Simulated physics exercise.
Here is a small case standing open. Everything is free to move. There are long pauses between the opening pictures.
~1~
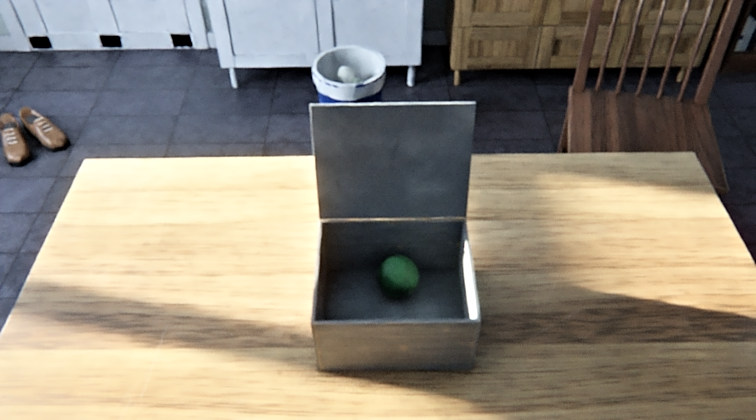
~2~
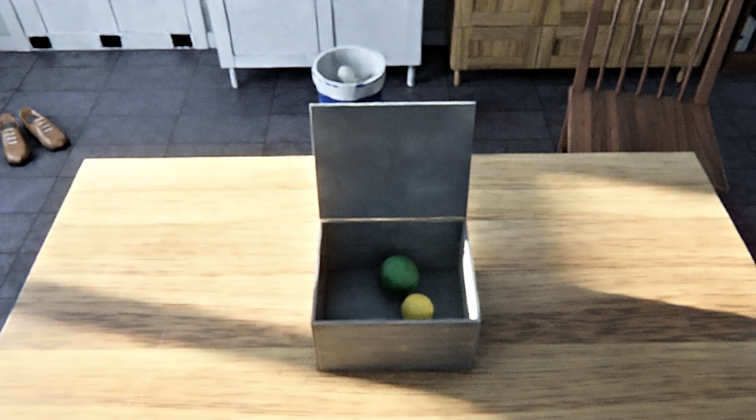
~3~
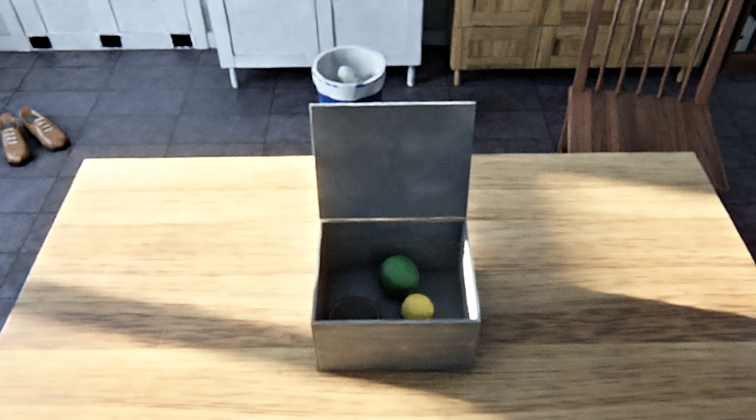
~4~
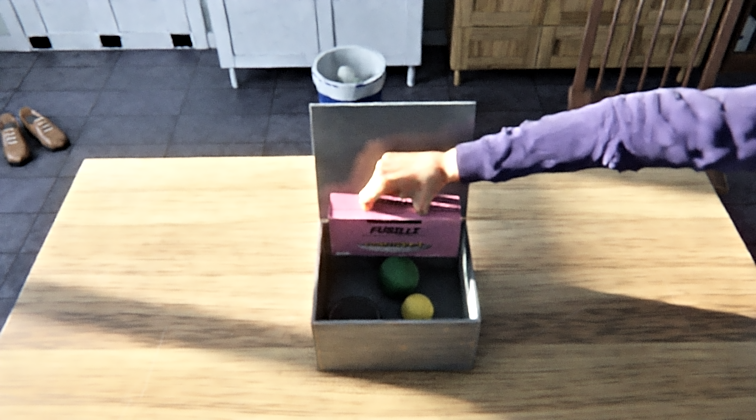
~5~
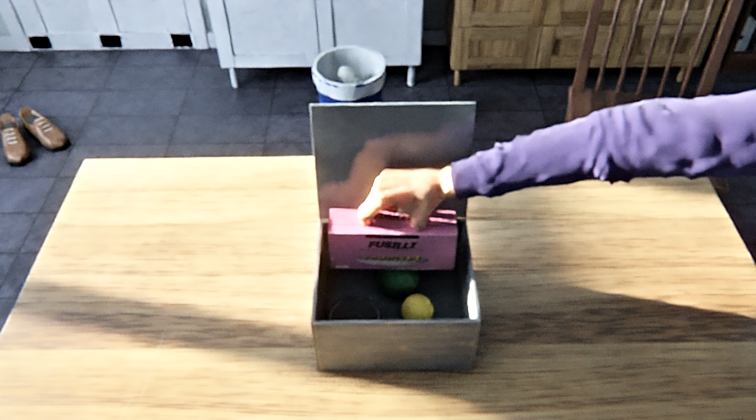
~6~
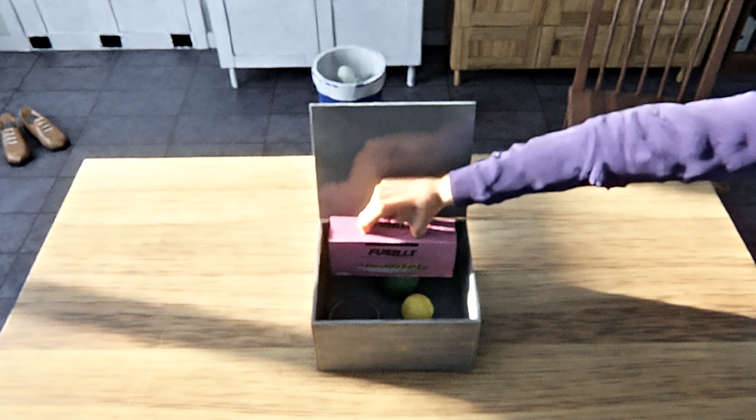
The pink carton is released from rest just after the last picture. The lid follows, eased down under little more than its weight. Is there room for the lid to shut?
In the end the lid sits on the rim.
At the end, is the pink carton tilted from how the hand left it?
It ends up tilted.
Then, 1.10 s past the last view, lid starting down; pink carton on its side near (391, 290); yellow lemon displaced a little; green ball displaced a little.
Then, 1.90 s past the last view, lid 31° above the rim; pink carton on its side near (393, 295); green ball displaced a little.
Finally, lid shut; down or leaning hard in the box, pink carton; the other 3 still in place. Final places as the last picture's camera would see them, pink carton near (400, 291).
